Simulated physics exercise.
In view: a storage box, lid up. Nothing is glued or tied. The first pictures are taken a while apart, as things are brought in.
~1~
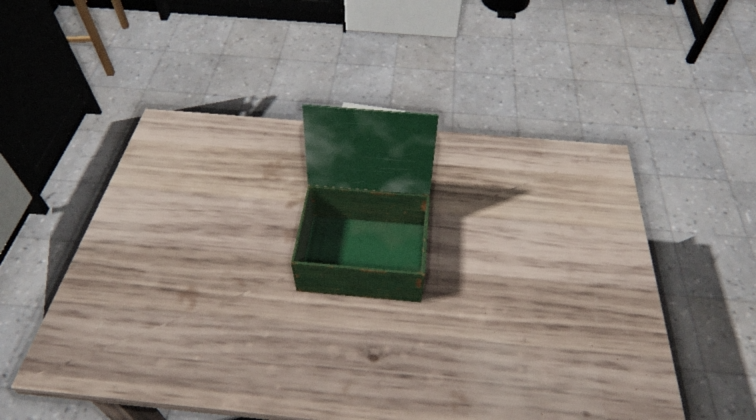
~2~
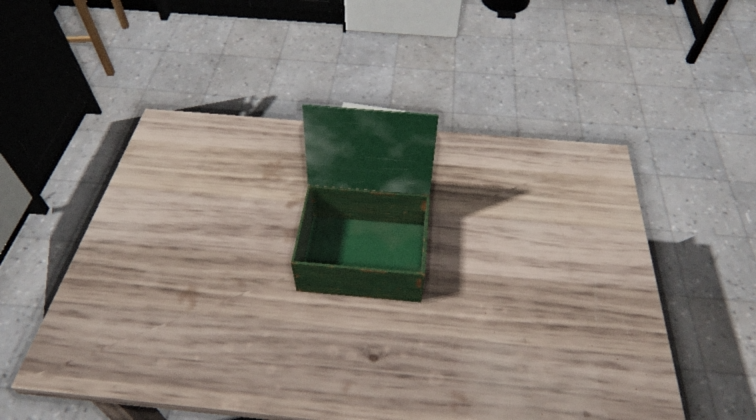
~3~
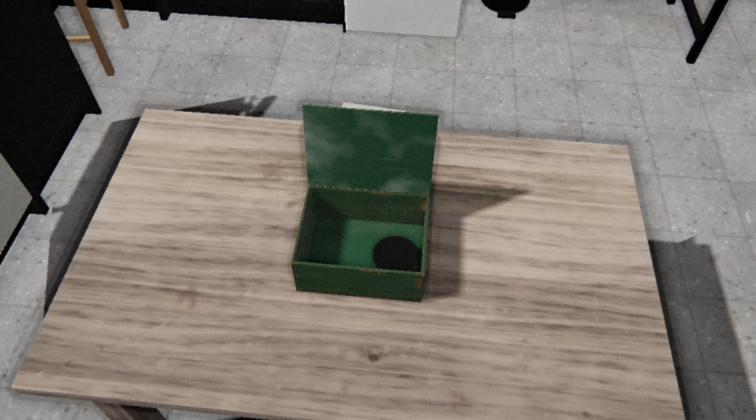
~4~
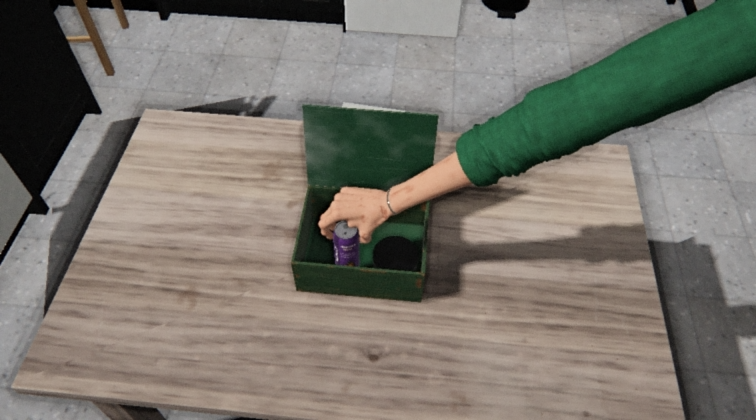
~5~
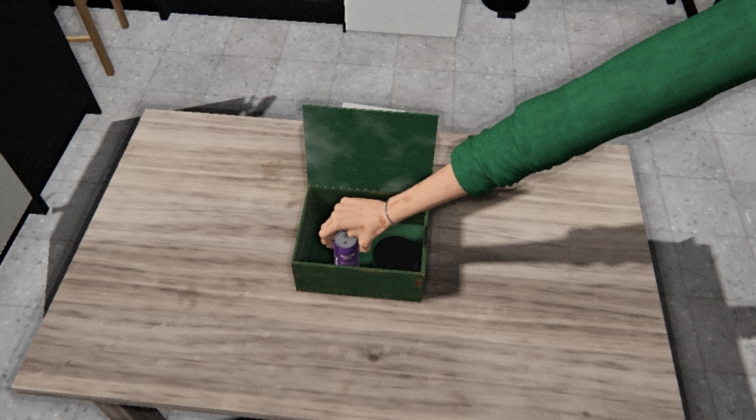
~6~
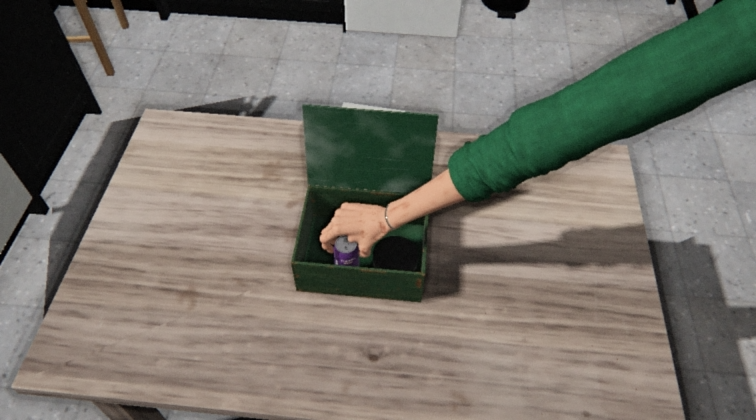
At the start, an open green box sits empty on a wooden table, and then a round black tub appears inside it on the right. A hand in a green sleeve then reaches in from the right, holding a purple can over the left side, and lowers it slightly beside the tub.
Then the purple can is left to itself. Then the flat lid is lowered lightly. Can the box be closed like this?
As it turns out, it will not close.
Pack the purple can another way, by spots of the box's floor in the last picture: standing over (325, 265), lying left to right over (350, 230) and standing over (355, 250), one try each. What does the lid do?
First, it will not close; second, it sits on the rim; third, it will not close.
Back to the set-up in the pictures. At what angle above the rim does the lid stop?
Some 10° above the rim.
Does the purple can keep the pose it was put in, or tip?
The purple can stays as placed.
Then, 1.30 s on from there, lid 79° above the rim.
Then, 1.80 s on from there, lid 39° above the rim.
Then, 2.10 s on from there, lid 10° above the rim.
In the end, lid 10° above the rim; both unmoved. At the end, from the last picture's camera, purple can near (347, 261).
